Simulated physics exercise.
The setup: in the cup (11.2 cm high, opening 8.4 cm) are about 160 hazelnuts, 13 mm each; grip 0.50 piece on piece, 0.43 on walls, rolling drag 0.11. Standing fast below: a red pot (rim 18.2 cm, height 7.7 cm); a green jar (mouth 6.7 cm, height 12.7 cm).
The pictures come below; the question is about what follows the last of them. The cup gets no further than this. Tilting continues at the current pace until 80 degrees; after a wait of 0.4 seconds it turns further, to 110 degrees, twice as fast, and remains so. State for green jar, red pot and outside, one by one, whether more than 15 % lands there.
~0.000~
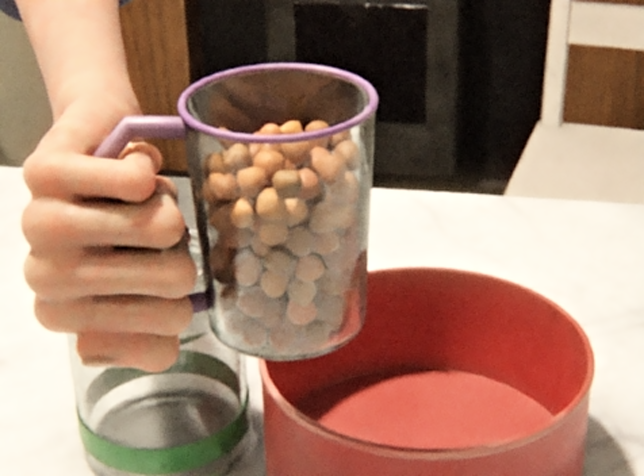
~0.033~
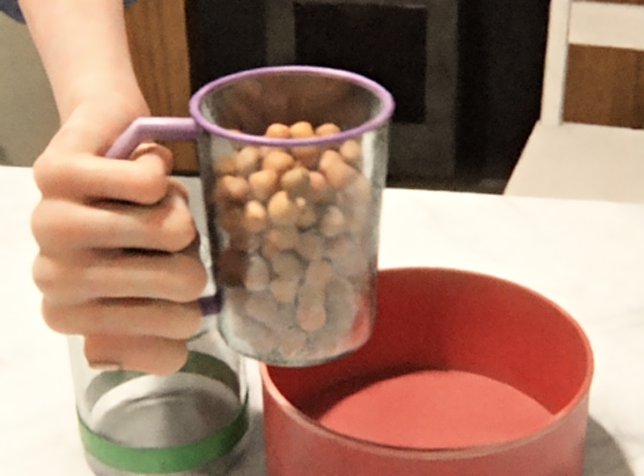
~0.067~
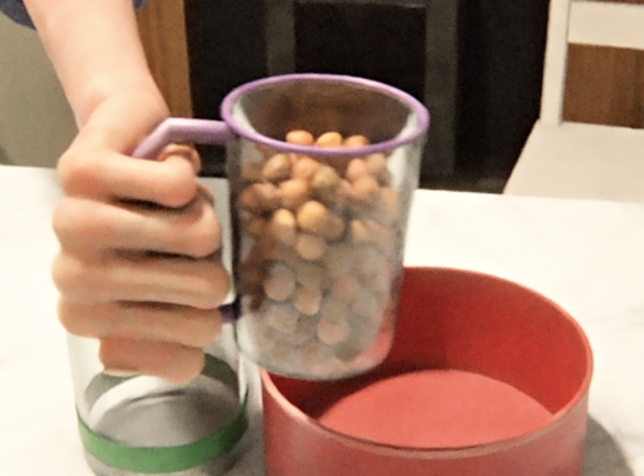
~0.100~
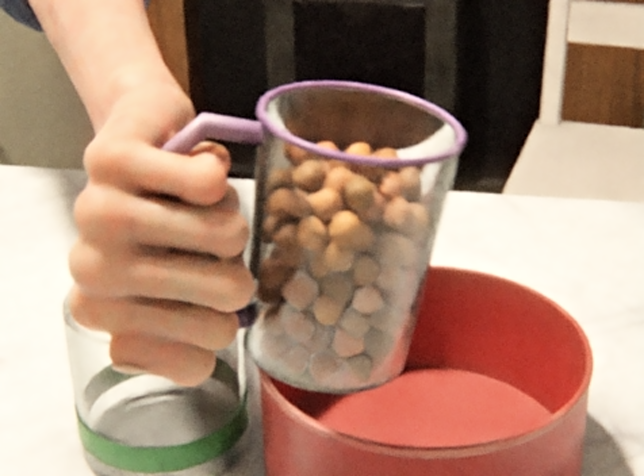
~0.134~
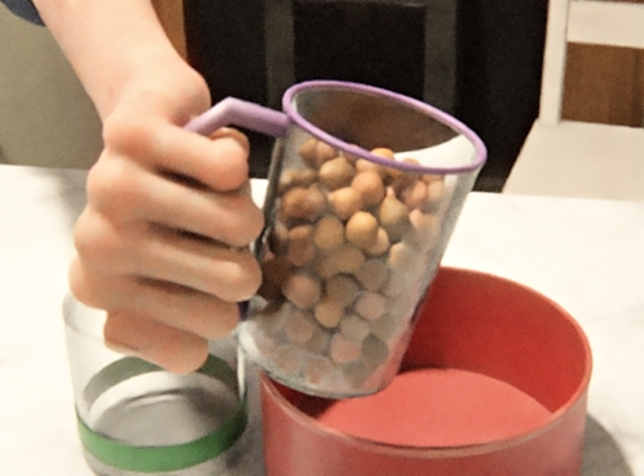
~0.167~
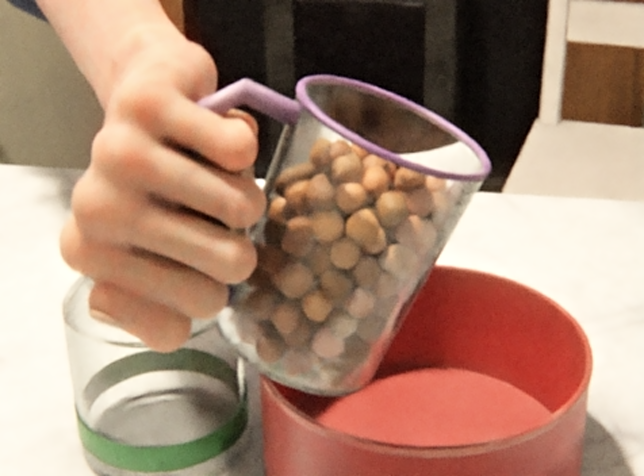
Green jar: It does not; red pot: It does; outside: It does.
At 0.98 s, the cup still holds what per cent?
I'd put it at around 90 per cent.
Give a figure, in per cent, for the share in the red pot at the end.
40 per cent, roughly.
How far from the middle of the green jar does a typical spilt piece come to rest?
I'd estimate close to 36 centimetres.
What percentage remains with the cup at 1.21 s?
60 per cent.
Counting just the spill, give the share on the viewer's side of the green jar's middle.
About 80 percent.
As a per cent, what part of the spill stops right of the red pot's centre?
Roughly 90 per cent.
After 0.48 s, tilt 80 degrees; cup 100 %; middle of all pieces near (304, 212).
Then, at 0.74 s, tilt 80 degrees; cup 95 %, in the air 5 %; middle of all pieces near (318, 229).
After 0.98 s, tilt 108 degrees; outside 5 %, cup 90 %; middle of all pieces near (324, 213).
Then, at 1.21 s, tilt 110 degrees; outside 5 %, red pot 10 %, cup 60 %, in the air 25 %; middle of all pieces near (405, 293).
In the end, at 2.7 s, outside 60 %, red pot 40 %, cup 0 %, green jar 0 %.
